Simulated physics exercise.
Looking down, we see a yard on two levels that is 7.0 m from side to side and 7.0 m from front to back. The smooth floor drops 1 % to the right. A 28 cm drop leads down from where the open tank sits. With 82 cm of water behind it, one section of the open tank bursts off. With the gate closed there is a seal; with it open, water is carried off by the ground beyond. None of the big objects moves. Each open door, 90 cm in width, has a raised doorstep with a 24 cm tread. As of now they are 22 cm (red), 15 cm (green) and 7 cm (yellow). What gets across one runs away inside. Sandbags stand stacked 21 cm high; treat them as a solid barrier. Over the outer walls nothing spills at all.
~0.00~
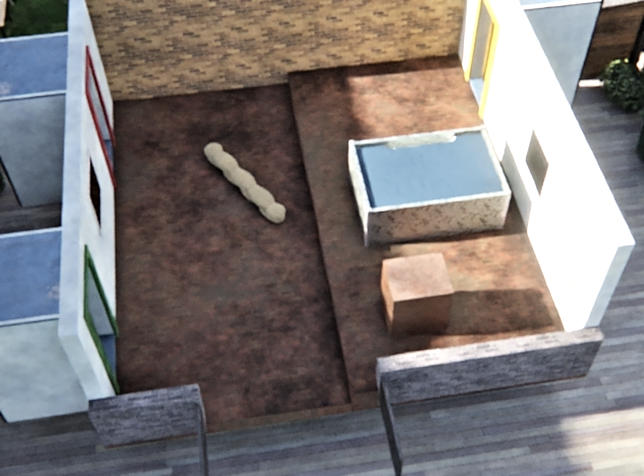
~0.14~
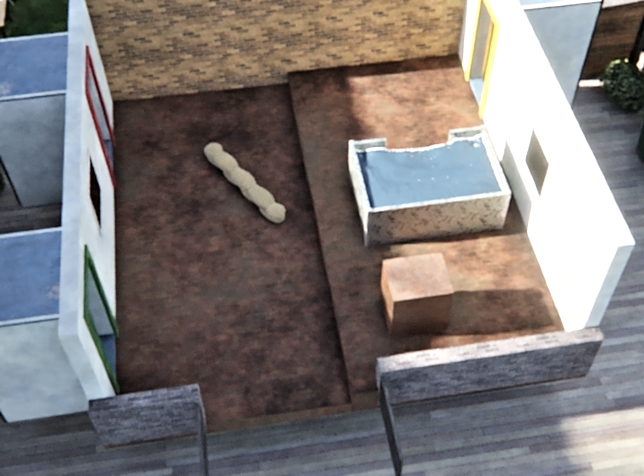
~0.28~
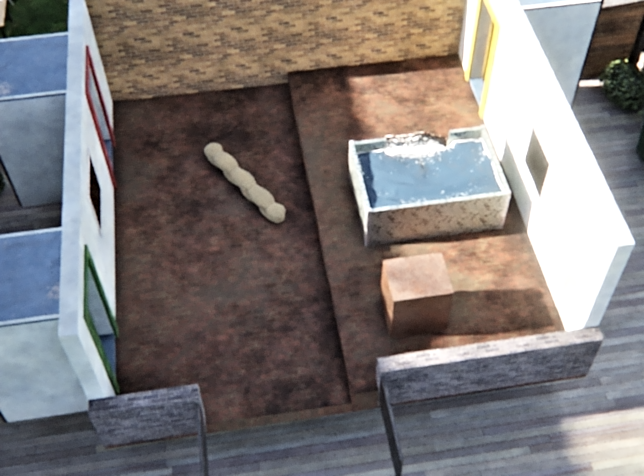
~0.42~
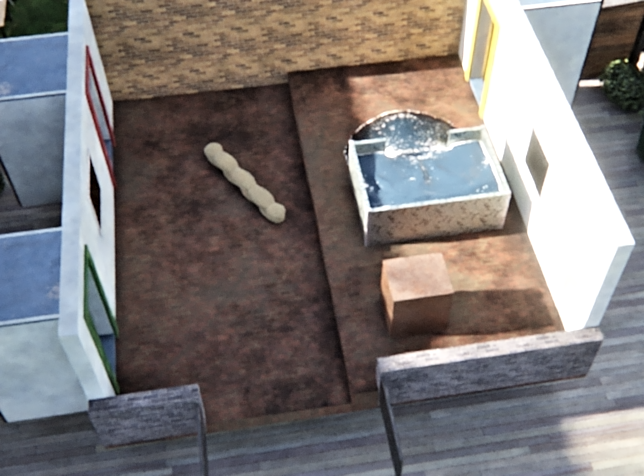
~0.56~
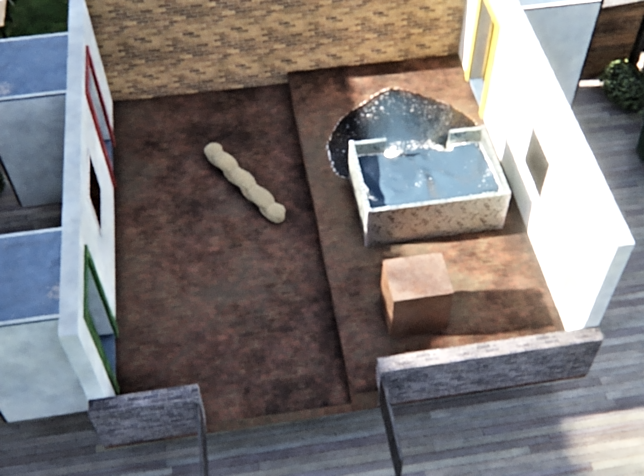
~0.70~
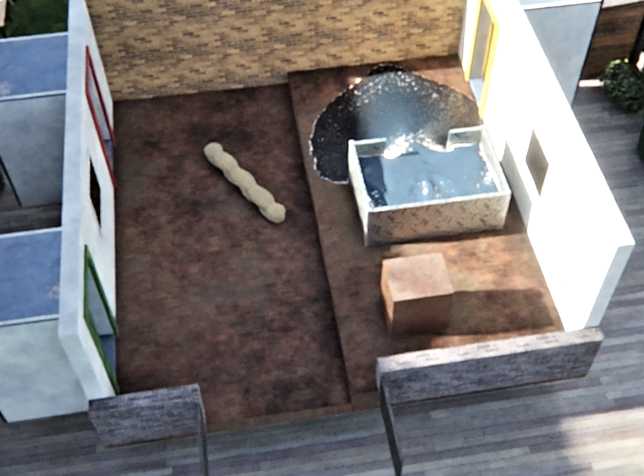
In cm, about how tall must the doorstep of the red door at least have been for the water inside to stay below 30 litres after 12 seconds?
It would have had to be close to 9.5 cm tall.
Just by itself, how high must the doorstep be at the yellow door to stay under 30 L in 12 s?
Door yellow, min height approx. 20 cm.
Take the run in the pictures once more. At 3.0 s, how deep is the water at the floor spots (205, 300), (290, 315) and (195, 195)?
That's 0, 0 and 0 cm, in the order given.
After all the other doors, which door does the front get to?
Green.
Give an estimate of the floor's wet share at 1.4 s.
Approximately 20 % of the floor.
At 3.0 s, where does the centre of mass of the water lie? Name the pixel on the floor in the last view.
Centre estimate: (379, 139) px, approximately.
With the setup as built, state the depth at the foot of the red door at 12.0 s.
4.5 cm.
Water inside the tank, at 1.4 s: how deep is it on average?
Around 47 cm on average.
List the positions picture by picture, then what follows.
Still water, 82 cm deep, in the open tank at (428, 171); the red door at (102, 126) is dry, in the first frame.
Water pours out on the far side and has run 0.3 m, to a hidden place; about 8 cm deep outside, 82 cm at the back, in the second frame.
The front is at a hidden place, 0.8 m from the gap on the far side; 1.1 m2 of floor is wet, 76 cm left at the back, in the third frame.
The gap is on the far side, the front 1.5 m out at (392, 115); the back of the open tank holds 70 cm, in the fourth frame.
Water pours out on the far side and has run 2.1 m, to (385, 94); about 6 cm deep outside, 70 cm at the back, in the fifth frame.
The gap is on the far side, the front 2.8 m out at (381, 69); the back of the open tank holds 70 cm; the red door at (102, 126), 5.6 m from the gap, is still 3.8 m from the nearest water, in the sixth frame.
After 1.4 s water covers 20 % of the floor, deepest (52 cm) near (454, 59); it has not reached the red door.
After 3.0 s water covers 30 % of the floor, deepest (26 cm) near (433, 106); it has not reached the red door.
After 12.0 s water covers 90 % of the floor, deepest (10 cm) near (287, 94); 5 cm at the red door, 0 litres in over its 22 cm doorstep.
At the red door as built, the water arrived by 3.1 s and peaked near 17 cm at 5.0 s.
With a doorstep of 7.5 cm, 55 litres would have come in within the 12 s; with 12 cm, 12 litres. So under 30 litres takes about 9.5 cm.
